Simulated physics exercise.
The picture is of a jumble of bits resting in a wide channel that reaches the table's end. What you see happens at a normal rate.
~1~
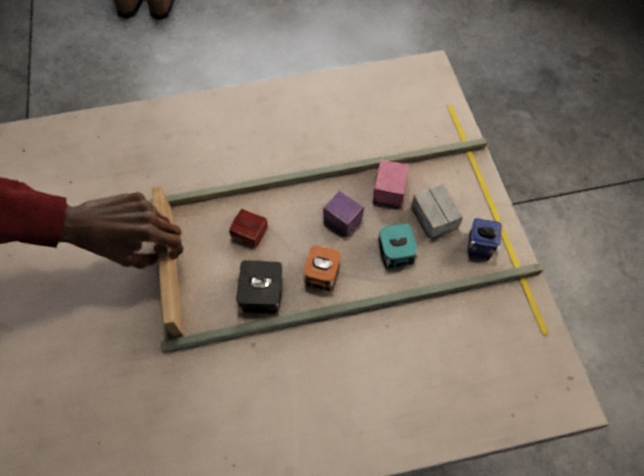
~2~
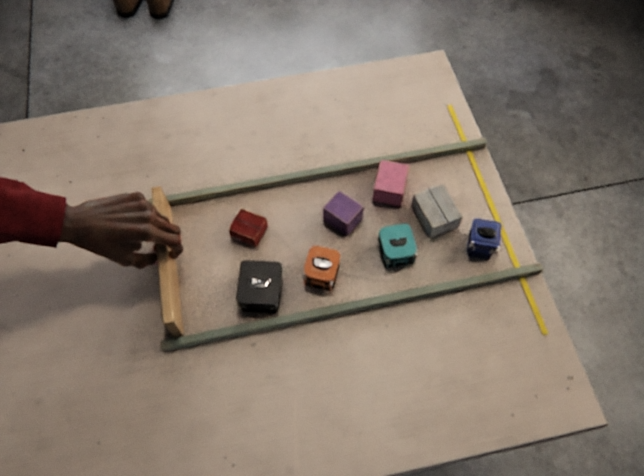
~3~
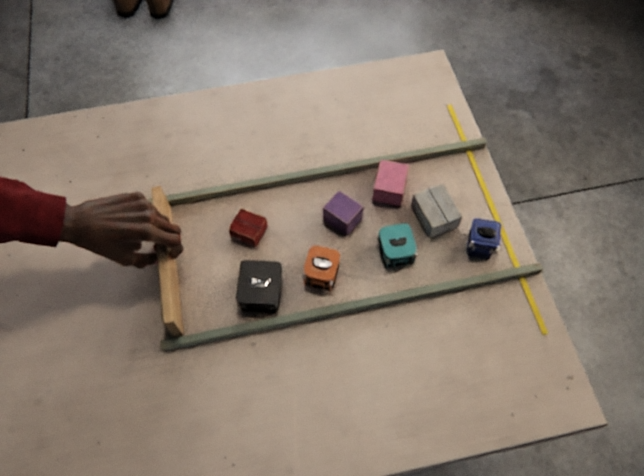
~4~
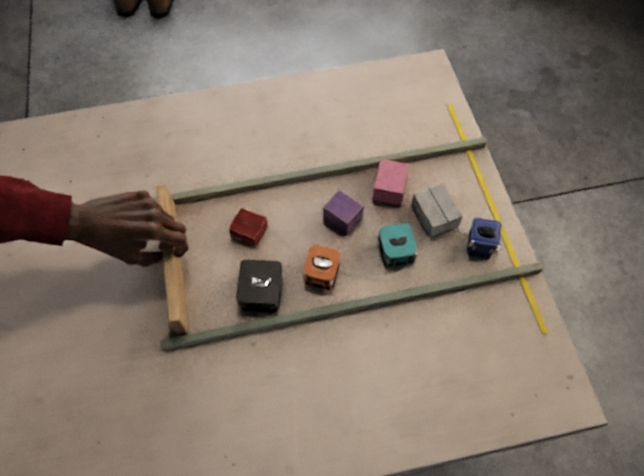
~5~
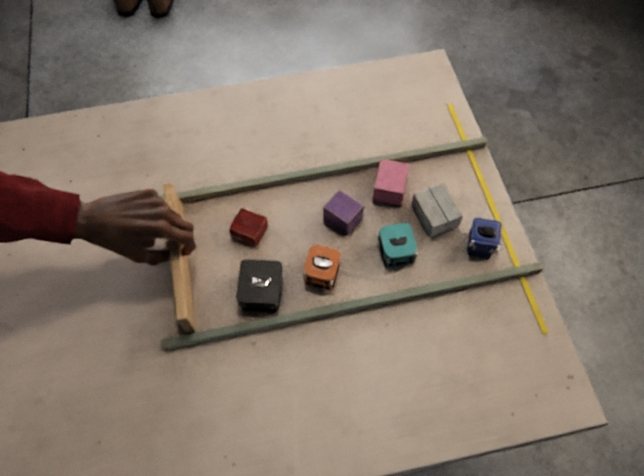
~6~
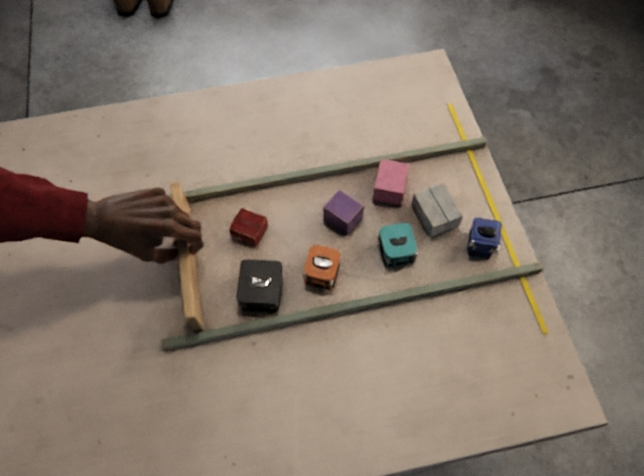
The footage shows a hand in a red sleeve holding a wooden board across a channel of scattered colourful blocks and cases on a tabletop, then sliding the board slightly right while the objects stay still.
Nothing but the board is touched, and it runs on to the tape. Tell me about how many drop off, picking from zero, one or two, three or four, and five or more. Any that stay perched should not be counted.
Once the push stops, five or more will be gone from the table.
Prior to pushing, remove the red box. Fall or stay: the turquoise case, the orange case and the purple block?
The turquoise case goes down; the orange case goes down; the purple block stays put.
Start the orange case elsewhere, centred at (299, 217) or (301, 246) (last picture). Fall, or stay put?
Taking the two places in turn: It fails to stay, then it doesn't drop.
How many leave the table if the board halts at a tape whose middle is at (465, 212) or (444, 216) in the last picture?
4 and 2.
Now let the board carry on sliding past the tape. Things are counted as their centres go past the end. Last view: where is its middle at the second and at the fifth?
The first one at (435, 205), the next at (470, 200).
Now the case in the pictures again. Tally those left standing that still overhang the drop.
Answer: 3.
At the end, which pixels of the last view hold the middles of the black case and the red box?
Final spots - black case (526, 229), red box (496, 170).
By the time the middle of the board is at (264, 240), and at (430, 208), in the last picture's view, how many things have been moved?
Tally at point one: 3; at point two: 8.
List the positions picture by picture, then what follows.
Blue case (484, 239); white box (437, 211); pink block (391, 183); board (167, 260); tape (492, 207), in the first picture.
White box (436, 211); turquoise case (397, 246), in the second picture.
Pink block (391, 183); red box (248, 227), in the third picture.
Blue case (483, 238); board (172, 258), in the fourth picture.
White box (437, 210); black case (261, 286), in the fifth picture.
Blue case (484, 238); white box (437, 210); pink block (391, 182); board (186, 255); tape (492, 206), in the sixth picture.
Early on, none off yet; blue case at rest near (484, 238); white box at rest near (437, 210); pink block at rest near (391, 182).
A while later, none off yet; blue case travelled about its own width near (524, 231); white box travelled about its own width near (470, 193); pink block travelled about its own width near (431, 170).
Finally, the number that fall off is five or more; lost, orange case, turquoise case, pink block, white box and blue case.
